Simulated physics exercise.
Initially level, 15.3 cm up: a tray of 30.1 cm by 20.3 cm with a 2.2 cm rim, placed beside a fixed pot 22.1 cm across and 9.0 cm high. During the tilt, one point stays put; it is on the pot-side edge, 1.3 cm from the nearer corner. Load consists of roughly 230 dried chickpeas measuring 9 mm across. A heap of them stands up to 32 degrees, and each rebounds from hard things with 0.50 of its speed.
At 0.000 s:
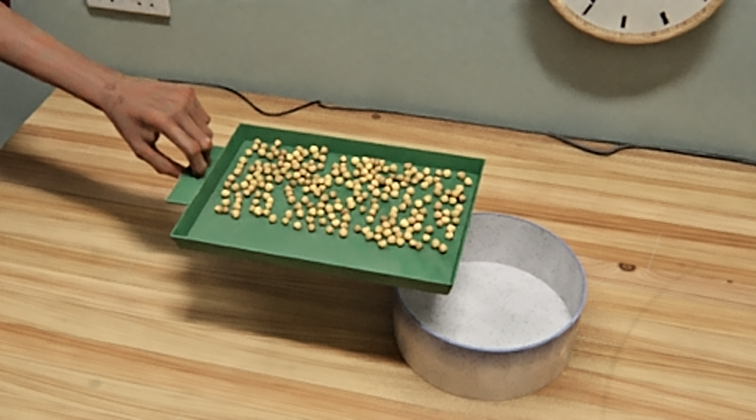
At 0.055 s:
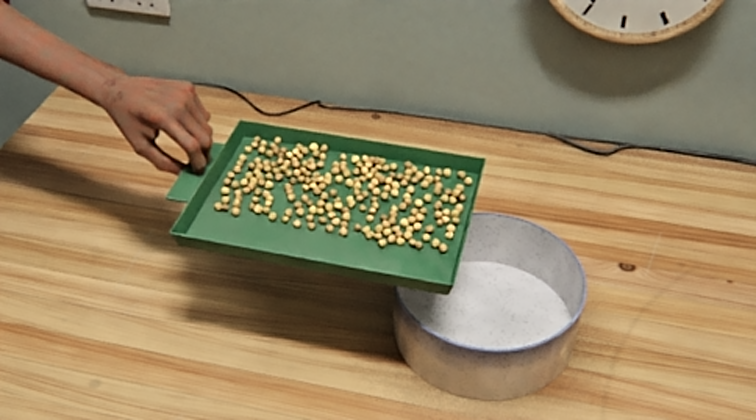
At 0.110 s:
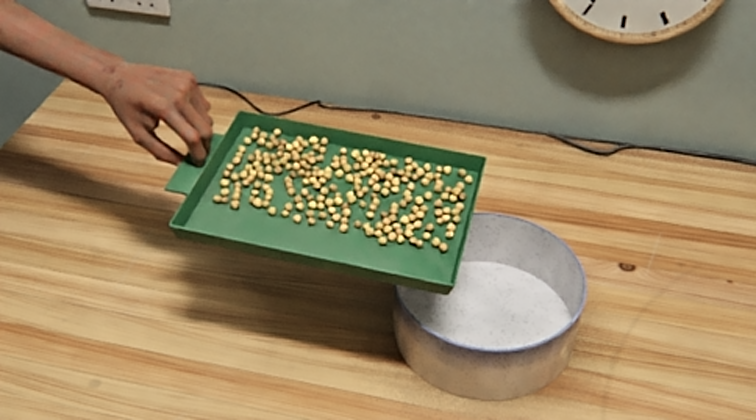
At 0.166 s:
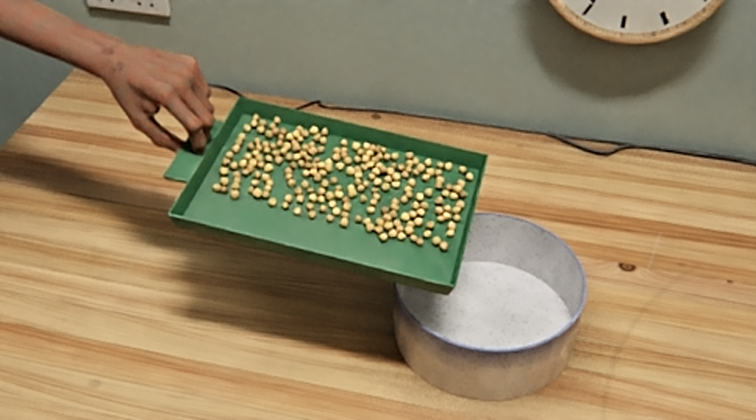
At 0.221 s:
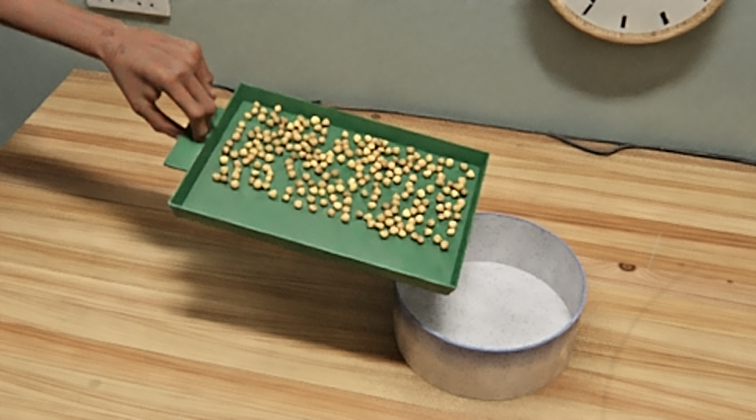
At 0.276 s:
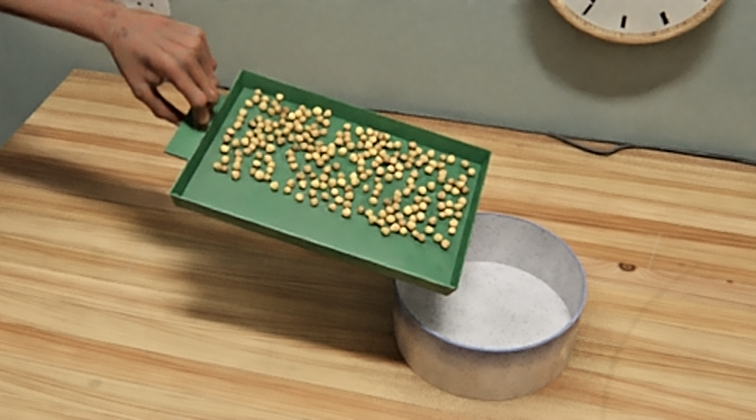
On a pale wooden tabletop against a grey-green wall, seen from above at an angle, a dark cable runs along the back beneath part of a round clock. A hand at the left grips the handle of a green tray scattered with yellowish chickpeas, its right side over a round grey pot. The hand gradually raises the tray's left side, tilting it rightward, while the chickpeas barely shift on it and the camera stays still.
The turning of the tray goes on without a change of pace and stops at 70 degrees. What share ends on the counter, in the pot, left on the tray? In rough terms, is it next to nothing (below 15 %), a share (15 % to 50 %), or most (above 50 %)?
Roughly: Counter: Next to nothing, pot: Next to nothing, tray: Most.
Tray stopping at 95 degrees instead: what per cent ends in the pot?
Around 70 in a hundred.
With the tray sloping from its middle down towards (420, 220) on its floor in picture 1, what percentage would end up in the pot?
Estimate: Near 10 per cent.
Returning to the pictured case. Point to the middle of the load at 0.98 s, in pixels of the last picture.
Around (459, 225).
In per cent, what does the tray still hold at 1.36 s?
I'd say close to 90 per cent.
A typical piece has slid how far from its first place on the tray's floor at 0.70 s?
It has moved some 11 cm from its start.
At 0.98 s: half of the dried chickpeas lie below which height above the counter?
Roughly 20 cm.
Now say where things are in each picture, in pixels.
In the first picture, tray tilt 0 degrees, front corners at (177, 233) and (449, 280); middle of the pieces at (333, 194); pot at (489, 276).
In the second picture, tray tilt 1 degrees, front corners at (176, 230) and (449, 280); middle of the pieces at (333, 193).
In the third picture, tray tilt 3 degrees, front corners at (176, 223) and (450, 281), lowest corner right front; middle of the pieces at (333, 188).
In the fourth picture, tray tilt 7 degrees, front corners at (175, 212) and (451, 282), lowest corner right front; middle of the pieces at (333, 180).
In the fifth picture, tray tilt 10 degrees, front corners at (175, 201) and (452, 282), lowest corner right front; middle of the pieces at (334, 173).
In the sixth picture, tray tilt 14 degrees, front corners at (176, 191) and (453, 283), lowest corner right front; middle of the pieces at (336, 166); pot at (489, 276). The tray's pace is about 65 degrees a second.
After 0.70 s, tilt 41 degrees; the tray holds 100 %, the pot 0 %.
Then, at 0.98 s, tilt 59 degrees; the tray holds 95 %, the pot 0 %.
After 1.36 s, tilt 70 degrees; the tray holds 90 %, the pot 5 %.
By 1.8 s all is still; counter 5 %, pot 5 %, tray 85 %.
